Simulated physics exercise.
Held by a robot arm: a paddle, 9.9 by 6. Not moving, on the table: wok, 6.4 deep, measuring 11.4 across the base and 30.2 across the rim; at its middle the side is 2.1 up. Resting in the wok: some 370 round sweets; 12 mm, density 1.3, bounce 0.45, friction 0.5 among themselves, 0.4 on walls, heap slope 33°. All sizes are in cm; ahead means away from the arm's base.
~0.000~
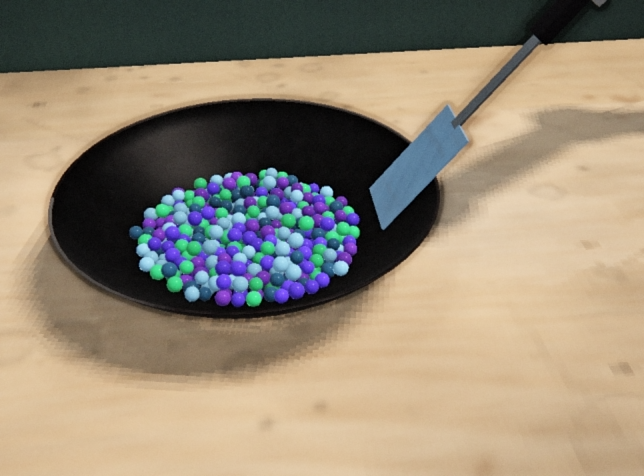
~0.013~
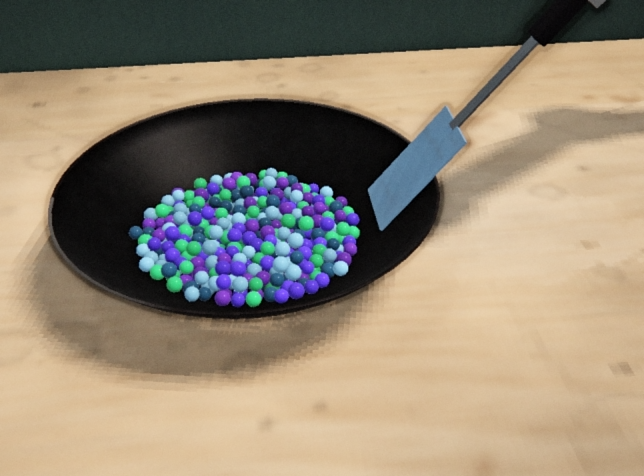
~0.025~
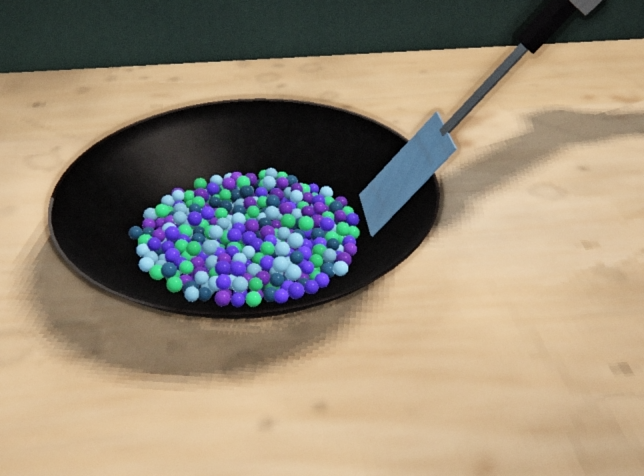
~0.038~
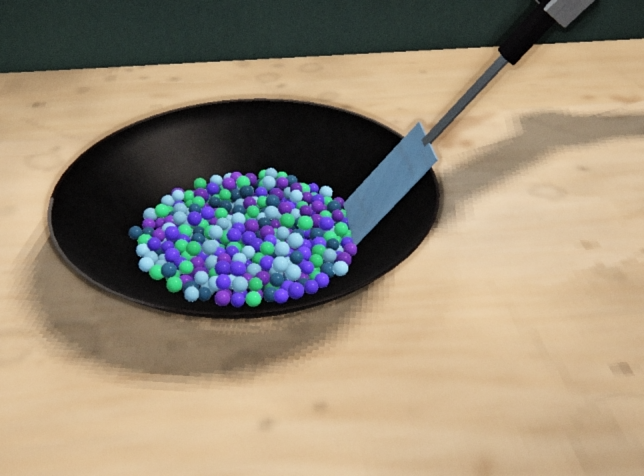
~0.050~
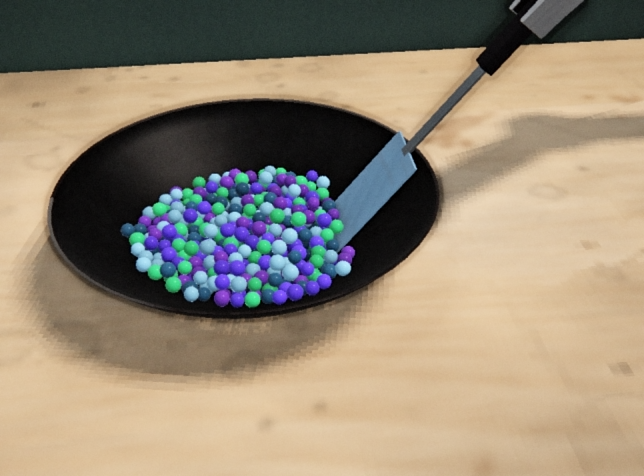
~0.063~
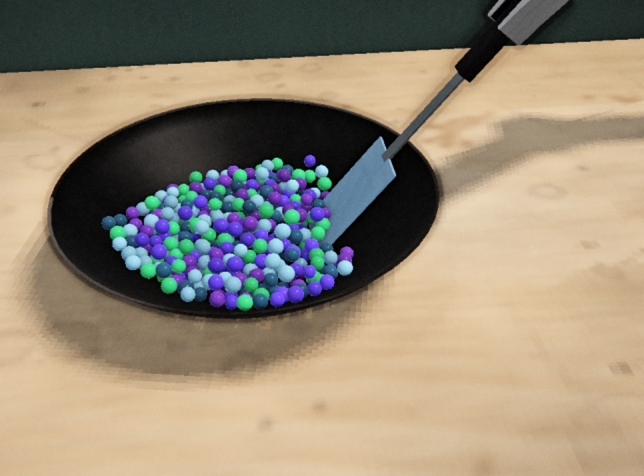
A pile of small purple, green and blue balls sat in a black wok while a spatula on the right moved down and left into them, pushing the pile leftward.
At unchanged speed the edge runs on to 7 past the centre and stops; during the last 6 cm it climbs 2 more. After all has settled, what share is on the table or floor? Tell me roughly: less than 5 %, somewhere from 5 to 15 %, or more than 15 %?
Somewhere from 5 to 15 %.
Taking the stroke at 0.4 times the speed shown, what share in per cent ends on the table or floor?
I'd put it at about 0 per cent.
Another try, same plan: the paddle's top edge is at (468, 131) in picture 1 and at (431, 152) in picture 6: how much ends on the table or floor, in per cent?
Around 0 per cent finishes there.
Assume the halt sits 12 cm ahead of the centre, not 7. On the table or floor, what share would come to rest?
Result: Approx. 35 %.
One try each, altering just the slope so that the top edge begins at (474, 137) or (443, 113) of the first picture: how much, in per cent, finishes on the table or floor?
Some 10 and 15 per cent.
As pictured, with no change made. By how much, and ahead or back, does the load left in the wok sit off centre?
Roughly 4.5 centimetres ahead.
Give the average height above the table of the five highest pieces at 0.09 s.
About 6 cm.
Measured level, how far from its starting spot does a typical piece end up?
It works out to roughly 5 cm.
After 0.09 s, sloping 51°, highest piece 7 above the table; 371 in the wok.
After 0.12 s, sloping 51°, highest piece 8 above the table; 370 in the wok, 1 on the blade or in flight.
After 0.34 s, sloping 51°, highest piece 9 above the table; 332 in the wok, 23 on the table or floor, 16 on the blade or in flight.
After 1.39 s, sloping 51°, highest piece 5 above the table; 332 in the wok, 39 on the table or floor.
In the end, 332 in the wok, 39 on the table or floor. That is 11 % on the table or floor.
